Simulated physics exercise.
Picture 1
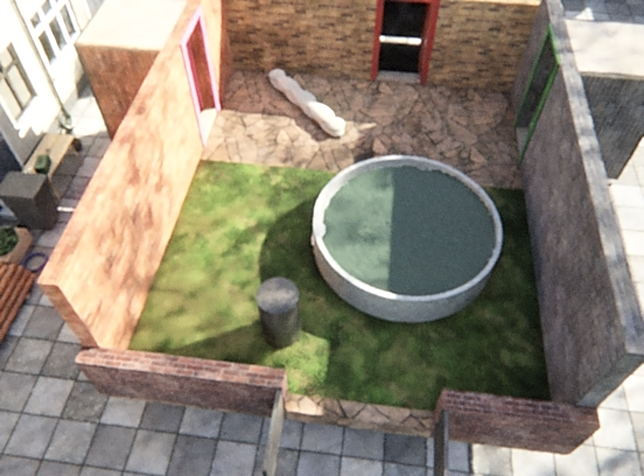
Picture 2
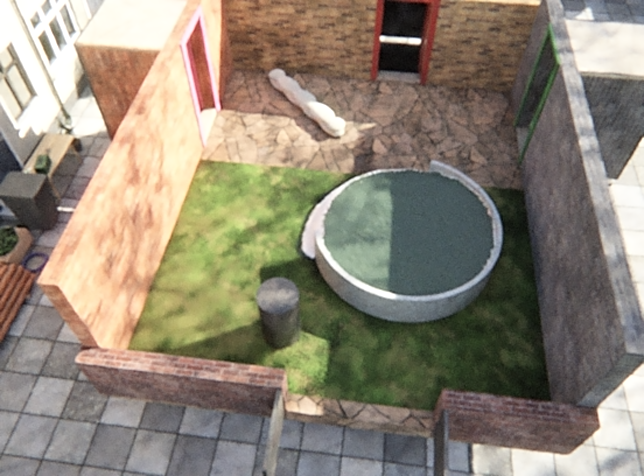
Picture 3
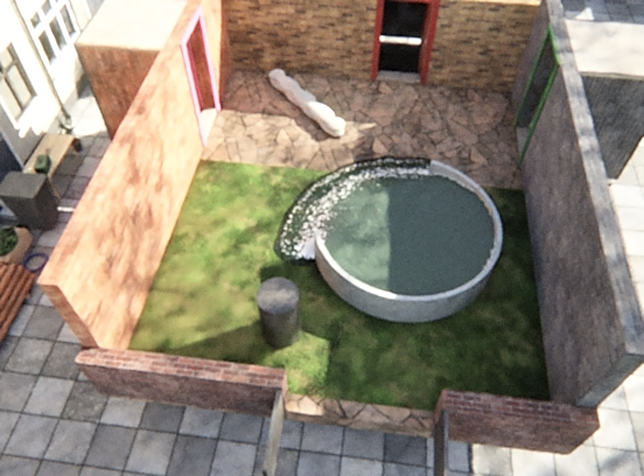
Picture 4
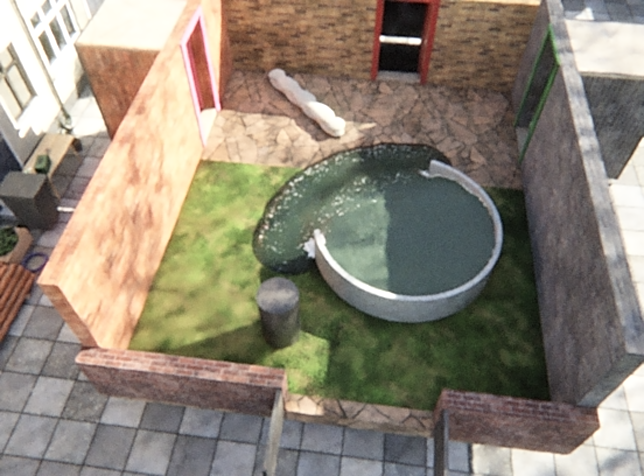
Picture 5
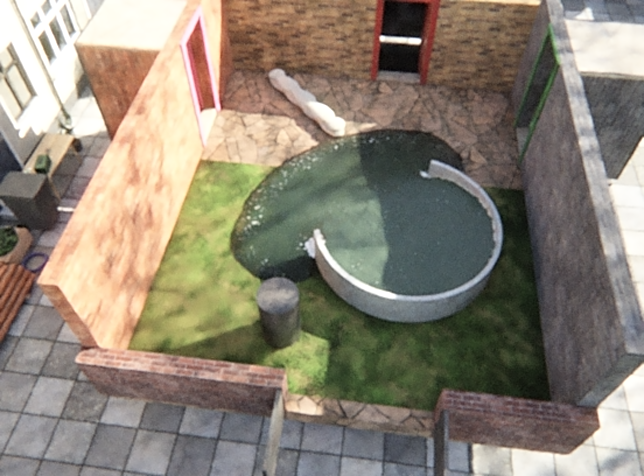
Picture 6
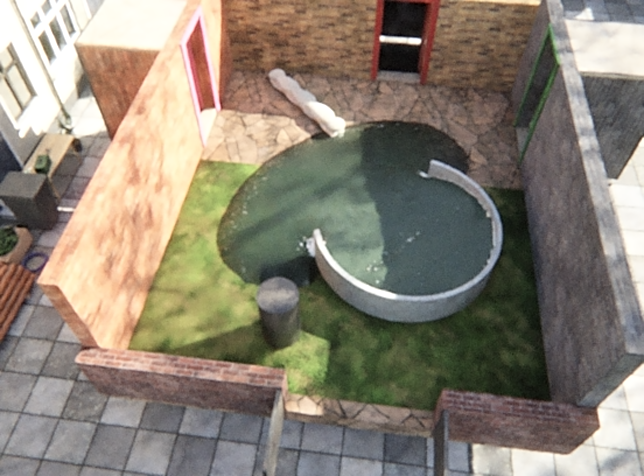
Water pouring from a gap in the far side of a round pool, spreading over grass and paving in a walled garden.
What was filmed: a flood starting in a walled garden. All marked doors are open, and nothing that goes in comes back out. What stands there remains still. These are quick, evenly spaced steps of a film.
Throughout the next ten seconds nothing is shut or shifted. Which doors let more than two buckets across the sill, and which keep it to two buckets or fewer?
The red door lets more than two across. The pink door lets more than two across. The green door lets more than two across.
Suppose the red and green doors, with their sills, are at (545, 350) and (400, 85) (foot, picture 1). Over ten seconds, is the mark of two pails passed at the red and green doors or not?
I'd say the red door remains short of it and the green door beats the mark.
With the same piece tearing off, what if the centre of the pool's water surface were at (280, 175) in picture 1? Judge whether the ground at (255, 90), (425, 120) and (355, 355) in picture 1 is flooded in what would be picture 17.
I'd call them watered, still dry and still dry, in the order asked.
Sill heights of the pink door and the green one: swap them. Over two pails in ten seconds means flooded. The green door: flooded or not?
My call is that green door misses the threshold.
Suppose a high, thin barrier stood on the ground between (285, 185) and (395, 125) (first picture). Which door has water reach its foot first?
I'd say the red door is first.
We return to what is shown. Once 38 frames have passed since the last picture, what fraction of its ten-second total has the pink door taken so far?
Estimated share: About 95 %.
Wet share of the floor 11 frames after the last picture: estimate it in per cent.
About 60 per cent.
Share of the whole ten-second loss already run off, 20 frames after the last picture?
It would be around 40 %.
A moment on, water covers 45 % of the floor; the red door wet at the sill, nothing in, the pink door not reached, the green door not reached.
Next, water covers 60 % of the floor; the red door over two buckets in, the pink door wet at the sill, nothing in, the green door wet at the sill, nothing in.
Then, water covers 65 % of the floor; the red door far over two buckets in, the pink door over two buckets in, the green door wet at the sill, nothing in.
Later, water covers 80 % of the floor; the red door far over two buckets in, the pink door over two buckets in, the green door under two buckets in.
In the end, water covers 95 % of the floor; the red door far over two buckets in, the pink door over two buckets in, the green door far over two buckets in.
